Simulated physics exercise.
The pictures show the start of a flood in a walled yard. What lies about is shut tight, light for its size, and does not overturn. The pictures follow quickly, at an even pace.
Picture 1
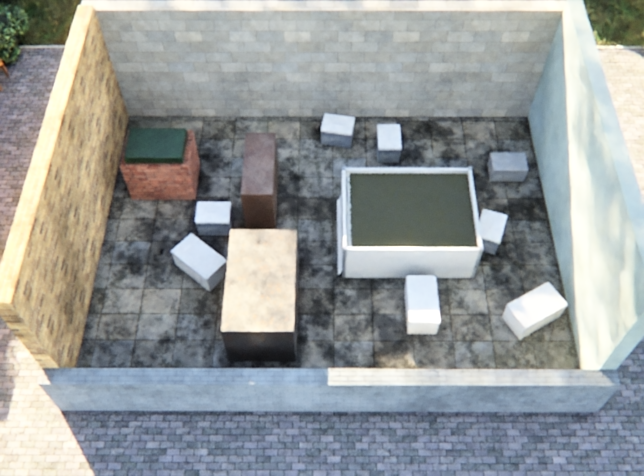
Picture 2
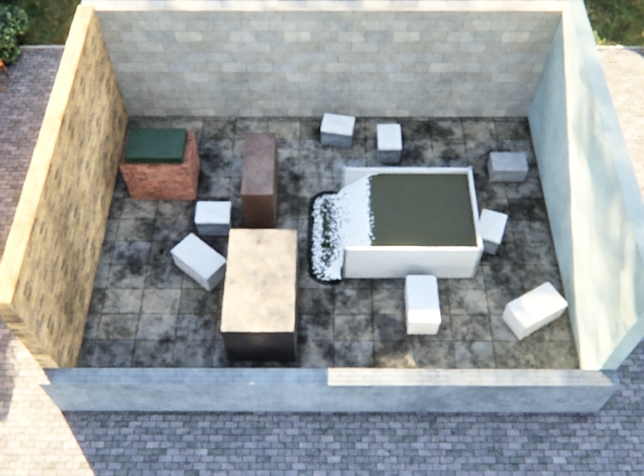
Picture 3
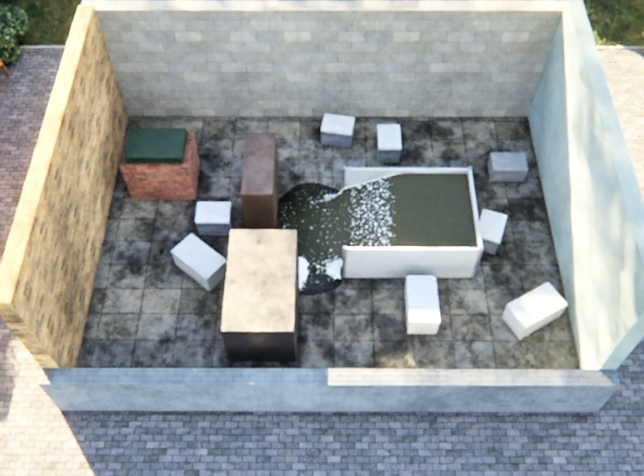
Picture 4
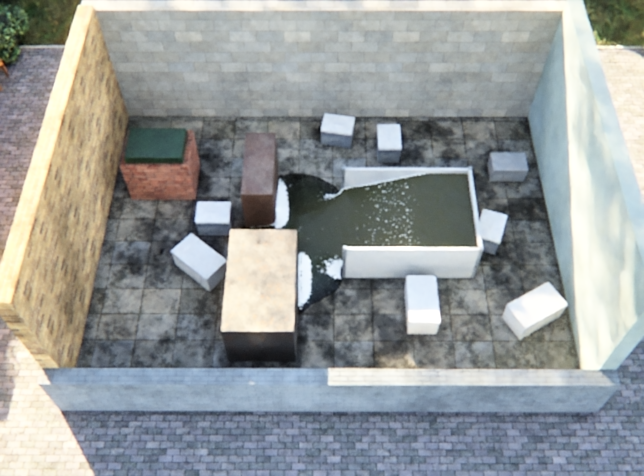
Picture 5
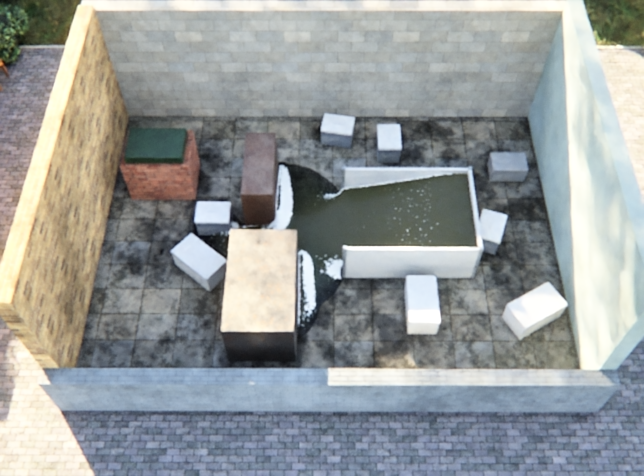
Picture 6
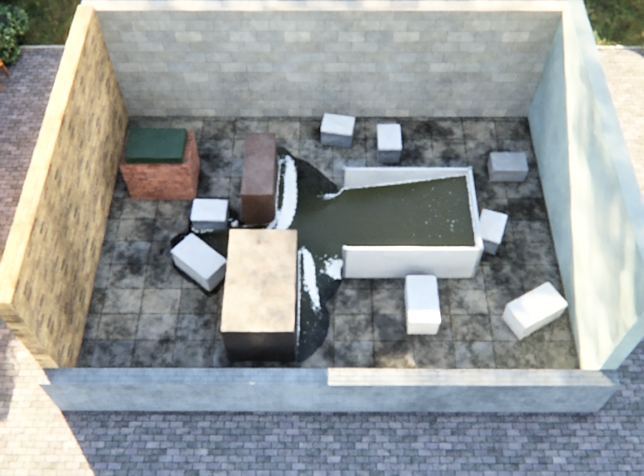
In a walled, paved yard scattered with pale blocks, dark water pours from the left side of a white-walled tank, foams against two brown blocks, spreads around them, and slips through the gap to the smaller pale blocks beyond.
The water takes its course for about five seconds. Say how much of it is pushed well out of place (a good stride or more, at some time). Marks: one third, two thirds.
That comes to between one and two thirds.
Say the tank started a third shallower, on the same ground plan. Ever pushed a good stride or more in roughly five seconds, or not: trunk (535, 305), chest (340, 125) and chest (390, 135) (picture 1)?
As listed: Not that far, moved that far, yes.
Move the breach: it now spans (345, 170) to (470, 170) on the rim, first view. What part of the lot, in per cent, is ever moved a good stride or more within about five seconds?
Roughly 80 per cent.
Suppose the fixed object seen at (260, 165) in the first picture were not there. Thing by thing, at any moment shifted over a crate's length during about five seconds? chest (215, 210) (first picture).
For that one: Shifted that much.
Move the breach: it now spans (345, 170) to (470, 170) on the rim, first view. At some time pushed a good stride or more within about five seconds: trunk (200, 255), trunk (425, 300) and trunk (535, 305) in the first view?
One after the other: Never so far, short of that, moved that far.
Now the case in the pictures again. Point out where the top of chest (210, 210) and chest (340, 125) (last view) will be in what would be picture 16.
Close to (122, 192) and (377, 113).
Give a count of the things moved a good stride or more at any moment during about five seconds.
The number is 5.
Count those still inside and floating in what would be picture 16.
1 of them.
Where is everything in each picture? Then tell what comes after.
A chest at (213, 212) rests on the ground; a trunk at (199, 256) rests on the ground; 0 of 8 have shifted, in the first picture.
A chest at (213, 212), on the bottom; a trunk at (199, 256) rests on the ground; 0 of 8 have shifted, in the second picture.
A chest at (213, 212) rests on the ground; a trunk at (199, 256) rests on the ground; 0 of 8 have shifted, in the third picture.
A chest at (213, 212) rests on the ground; a trunk at (199, 256) rests on the ground; 0 of 8 have shifted, in the fourth picture.
A chest at (213, 212), on the bottom; a trunk at (199, 256), on the bottom; 0 of 8 have shifted, in the fifth picture.
A chest at (209, 209) rests on the ground, close to its start; a trunk at (199, 256) rests on the ground; 1 of 8 have shifted, in the sixth picture.
A moment on, 1 of 8 are well off their spots; 0 afloat.
Next, 3 of 8 are well off their spots; 1 afloat.
Later, 4 of 8 are well off their spots; 2 afloat.
In the end, 5 of 8 are well off their spots, and 5 have been at some point; 4 afloat.
